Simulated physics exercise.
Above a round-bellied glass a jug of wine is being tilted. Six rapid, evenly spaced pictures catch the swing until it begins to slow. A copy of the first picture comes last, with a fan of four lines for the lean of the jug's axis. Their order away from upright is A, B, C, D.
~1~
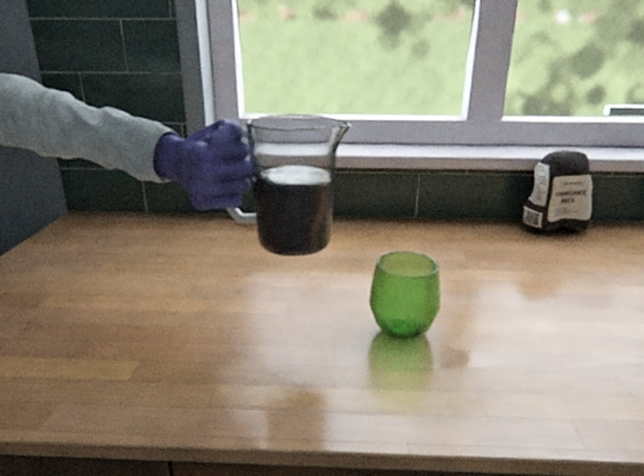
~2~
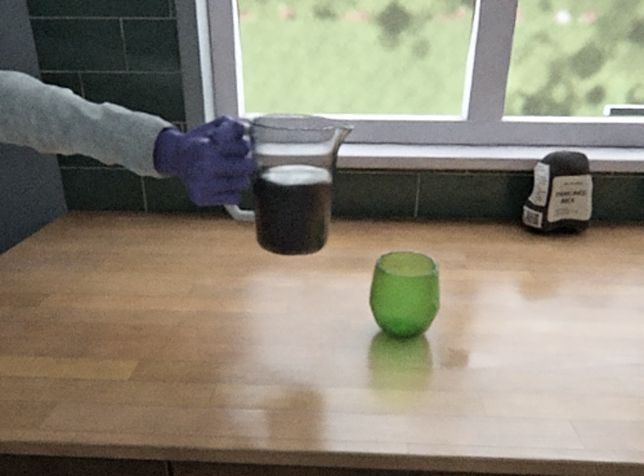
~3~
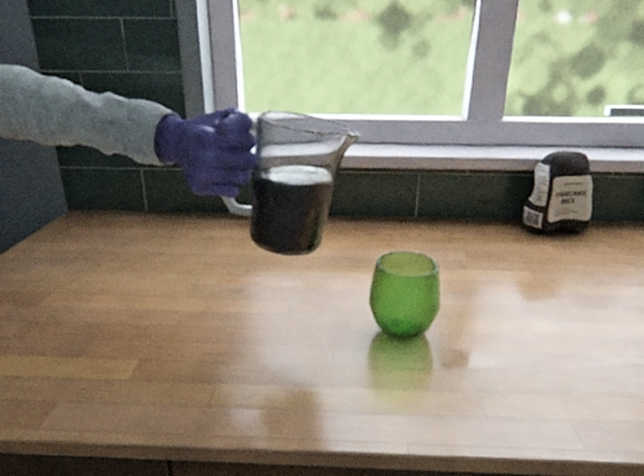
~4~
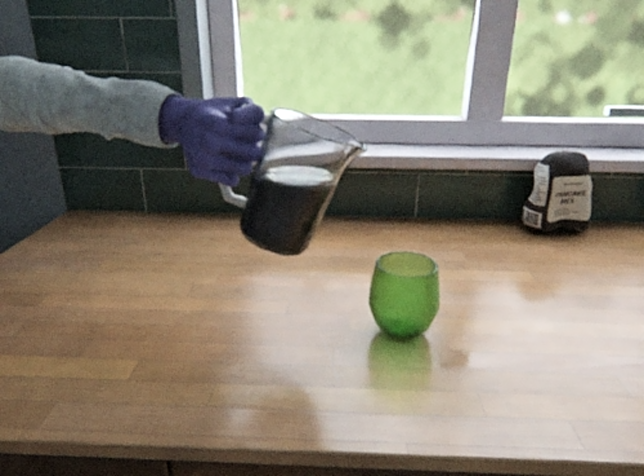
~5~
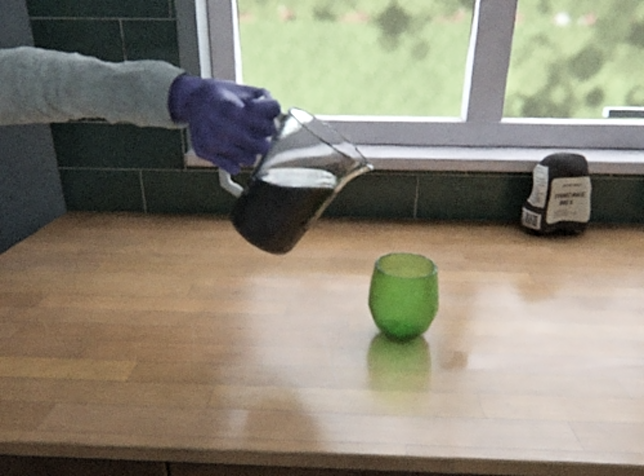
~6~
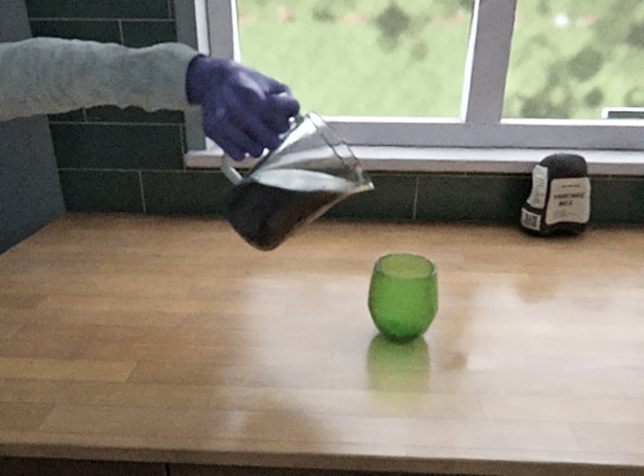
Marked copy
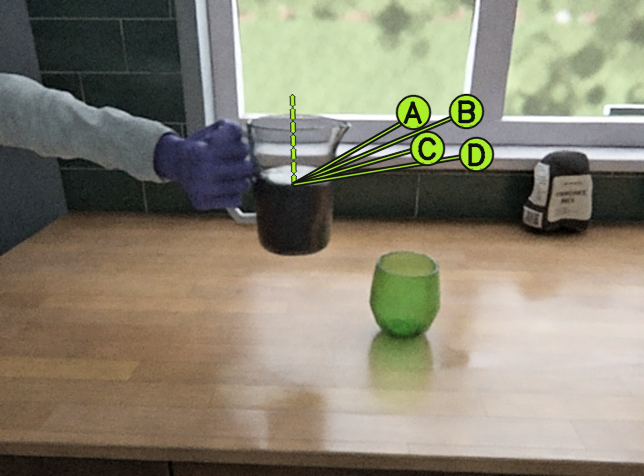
A purple-gloved hand held a clear jug of dark liquid upright above a wooden counter, up and to the left of a green round-bellied glass, then steadily tilted it rightward, with nothing leaving the lip.
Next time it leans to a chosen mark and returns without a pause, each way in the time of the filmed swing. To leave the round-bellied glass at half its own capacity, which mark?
Go for C.
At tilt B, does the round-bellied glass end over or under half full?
Under half.
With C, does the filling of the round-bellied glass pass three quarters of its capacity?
No, less.
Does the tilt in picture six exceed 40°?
Yes, it does.
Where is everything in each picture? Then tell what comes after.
Upright, lip at (349, 125); rim of the round-bellied glass round (407, 263); nothing has left yet.
Tipped about 2°, lip at (352, 127); nothing has left yet.
Tipped about 10°, lip at (359, 135); nothing has left yet.
Tipped about 20°, lip at (366, 148); nothing has left yet.
Tipped about 34°, lip at (371, 167); nothing has left yet.
Tipped about 48°, lip at (372, 187); nothing has left yet.
On the marked copy, A at (400, 123); B at (451, 118); C at (410, 151); D at (459, 157).
With A, the round-bellied glass ends with about 13 % of what it can hold.
With B, the round-bellied glass ends with about 29 % of what it can hold.
With C, the round-bellied glass ends with about 48 % of what it can hold.
With D, the round-bellied glass ends with about 69 % of what it can hold.
